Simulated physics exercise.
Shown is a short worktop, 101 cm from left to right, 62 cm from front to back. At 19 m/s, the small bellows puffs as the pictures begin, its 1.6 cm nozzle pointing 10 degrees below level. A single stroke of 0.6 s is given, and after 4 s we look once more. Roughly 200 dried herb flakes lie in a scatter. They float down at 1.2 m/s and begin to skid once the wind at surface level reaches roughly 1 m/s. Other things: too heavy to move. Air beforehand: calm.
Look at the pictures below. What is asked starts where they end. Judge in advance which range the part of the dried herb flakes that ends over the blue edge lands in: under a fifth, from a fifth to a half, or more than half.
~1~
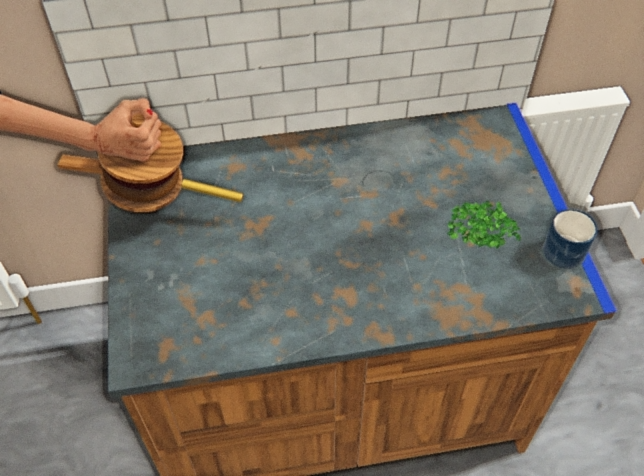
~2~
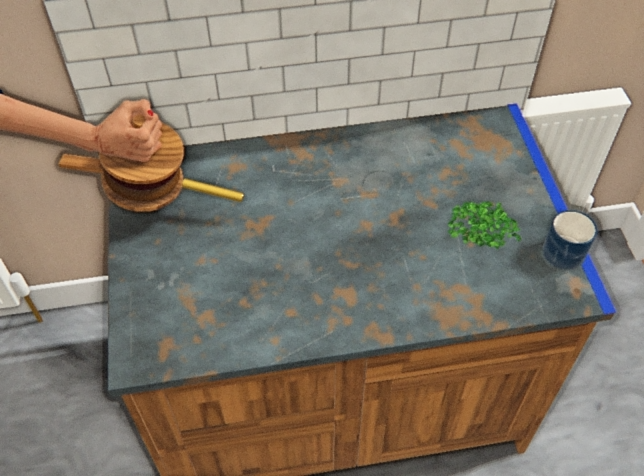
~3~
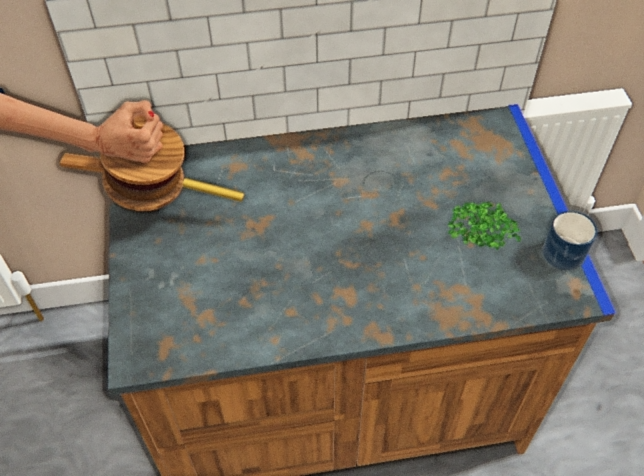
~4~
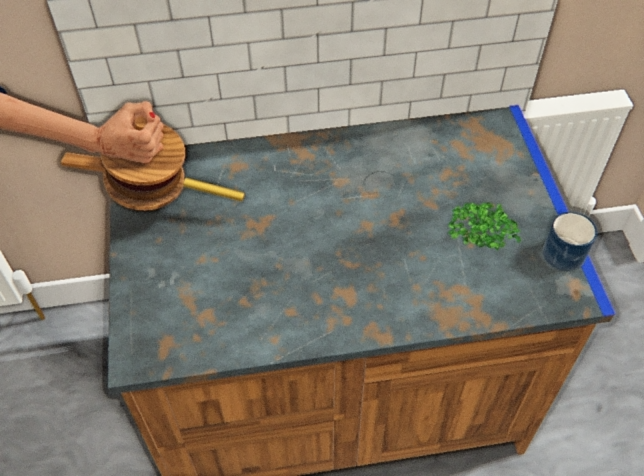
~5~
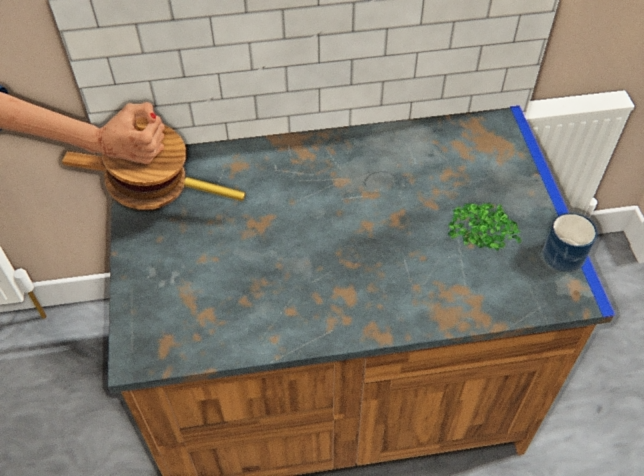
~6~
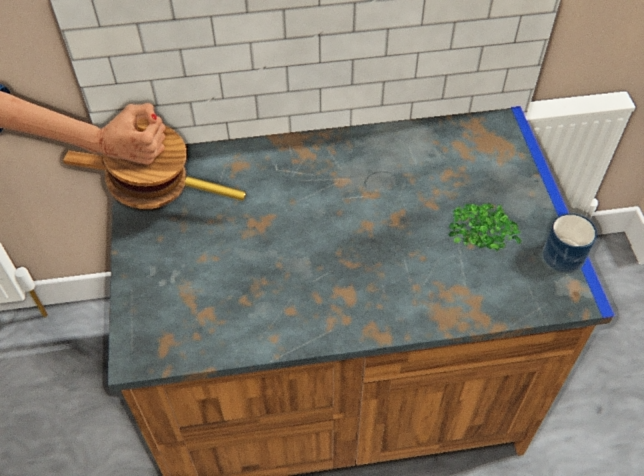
The majority.
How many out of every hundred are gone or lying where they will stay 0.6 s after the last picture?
The share is near 70 per cent.
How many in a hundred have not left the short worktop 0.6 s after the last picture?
Roughly 10 per cent.
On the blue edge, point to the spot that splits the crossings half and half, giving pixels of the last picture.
Near (572, 221).
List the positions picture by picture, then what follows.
In the first frame, the middle of the dried herb flakes is near (484, 227), none has stirred yet and the mouth of the small bellows is at (242, 198).
In the second frame, the middle of the dried herb flakes is near (484, 226), none has stirred yet and the blue edge is centred on (561, 197).
In the third frame, the middle of the dried herb flakes is near (484, 226), none has stirred yet and the top of a mug is at (575, 227).
In the fourth frame, the middle of the dried herb flakes is near (484, 227) and none has stirred yet.
In the fifth frame, the middle of the dried herb flakes is near (485, 227) and none has stirred yet.
In the sixth frame, the middle of the dried herb flakes is near (485, 228) and none has stirred yet.
Then, 0.6 s after the last picture, 8 % are still on the top, 82 % are over the blue edge.
Then, 1.0 s after the last picture, 7 % are still on the top, 82 % are over the blue edge.
Then, 2.0 s after the last picture, 7 % are still on the top, 82 % are over the blue edge.
Then, 3.8 s after the last picture, at the end, 82 % are over the blue edge.
